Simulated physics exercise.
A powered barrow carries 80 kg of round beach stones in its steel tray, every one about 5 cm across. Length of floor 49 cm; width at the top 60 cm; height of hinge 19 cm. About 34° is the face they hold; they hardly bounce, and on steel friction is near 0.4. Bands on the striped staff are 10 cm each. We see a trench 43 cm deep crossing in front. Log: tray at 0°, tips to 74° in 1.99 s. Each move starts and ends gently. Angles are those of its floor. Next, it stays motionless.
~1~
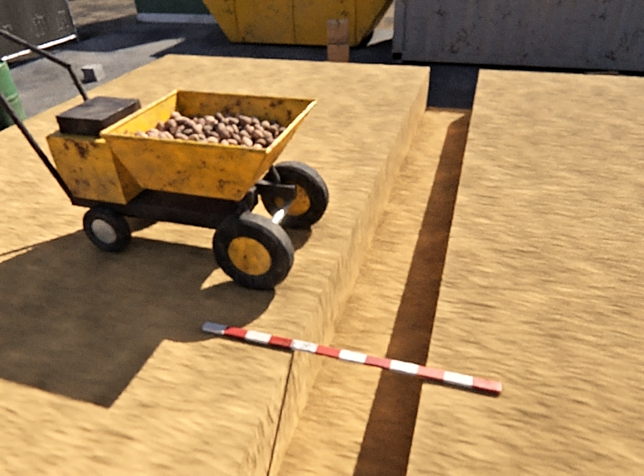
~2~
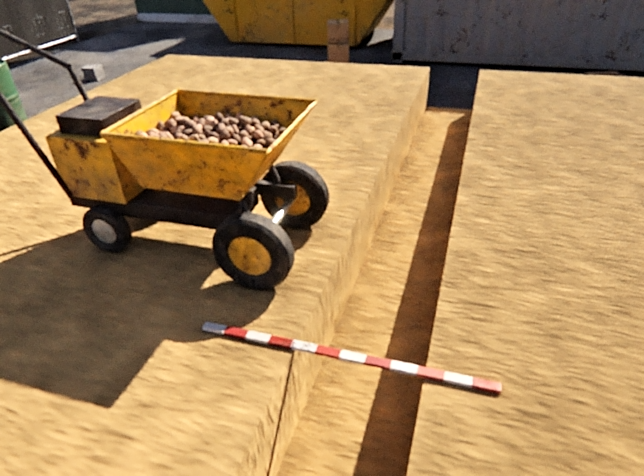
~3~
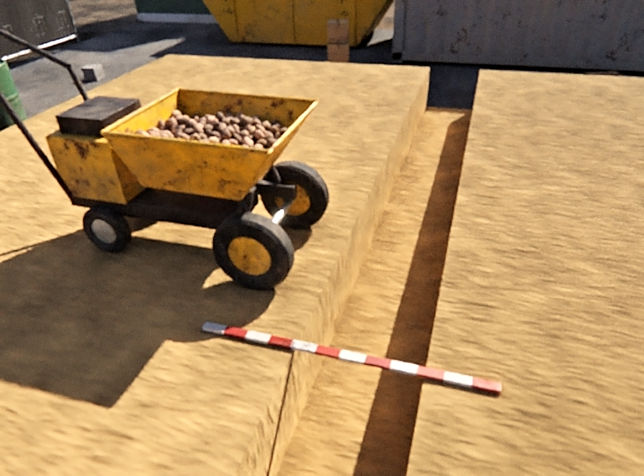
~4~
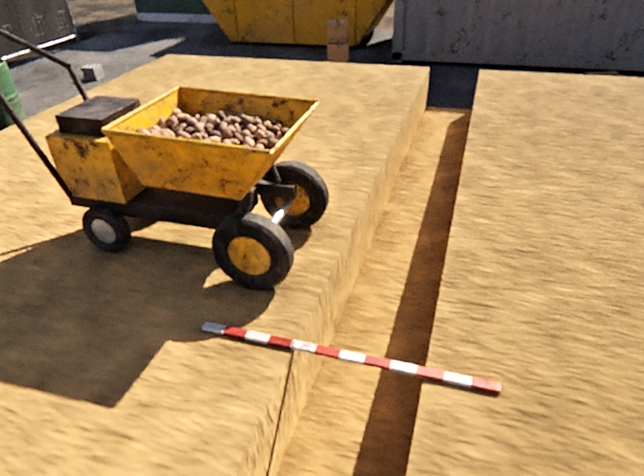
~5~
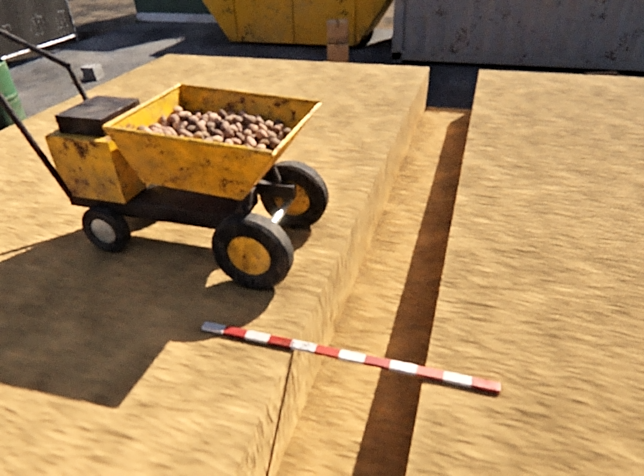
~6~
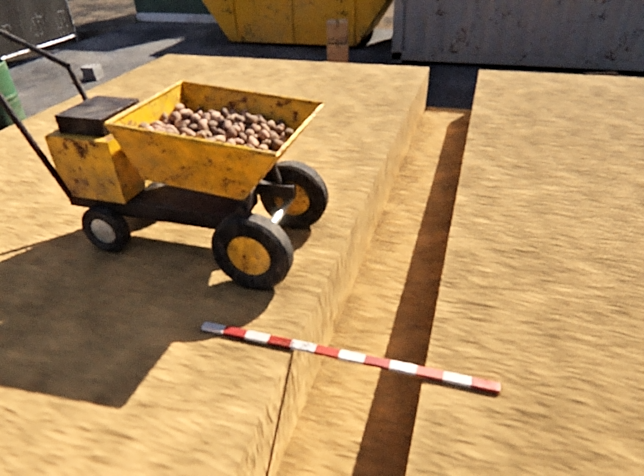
Yellow powered barrow standing beside a narrow trench, its tray of round brown stones tilting very slightly forward to the right.
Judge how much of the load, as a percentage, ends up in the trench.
Around 94 %.
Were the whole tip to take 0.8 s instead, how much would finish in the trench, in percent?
It'd be some 70 per cent.
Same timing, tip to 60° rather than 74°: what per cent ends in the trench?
Roughly 75 percent.
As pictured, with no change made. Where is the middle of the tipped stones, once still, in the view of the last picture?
Look at roughly (405, 331).
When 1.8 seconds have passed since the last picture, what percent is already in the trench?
Roughly 65 percent of the load.
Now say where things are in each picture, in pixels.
Lip at (267, 152), floor tilted 0°, highest stones at (211, 124), in the first frame.
Lip at (267, 152), floor tilted 0°, highest stones at (211, 124), in the second frame.
The tray is at 1°, its lip at (269, 152); the top of the load is at (212, 123), in the third frame.
The tray is at 2°, its lip at (270, 153); the top of the load is at (207, 121), in the fourth frame.
Lip at (273, 154), floor tilted 3°, highest stones at (202, 118), in the fifth frame.
The tray is at 5°, its lip at (276, 155); the top of the load is at (196, 116), in the sixth frame.
Then, 1.2 s after the last picture the floor is at 62°, 95 % in the tray, 5 % in the trench; the foremost stones are at (411, 243).
Then, 1.8 s after the last picture the floor is at 74°, 29 % in the tray, 67 % in the trench, 5 % past the trench; the foremost stones are at (501, 283).
Then, 2.1 s after the last picture the floor is at 74°, 8 % in the tray, 87 % in the trench, 6 % past the trench; the foremost stones are at (529, 285).
Then, 4.1 s after the last picture the floor is at 74°, 0 % in the tray, 94 % in the trench, 6 % past the trench; the foremost stones are at (532, 285).
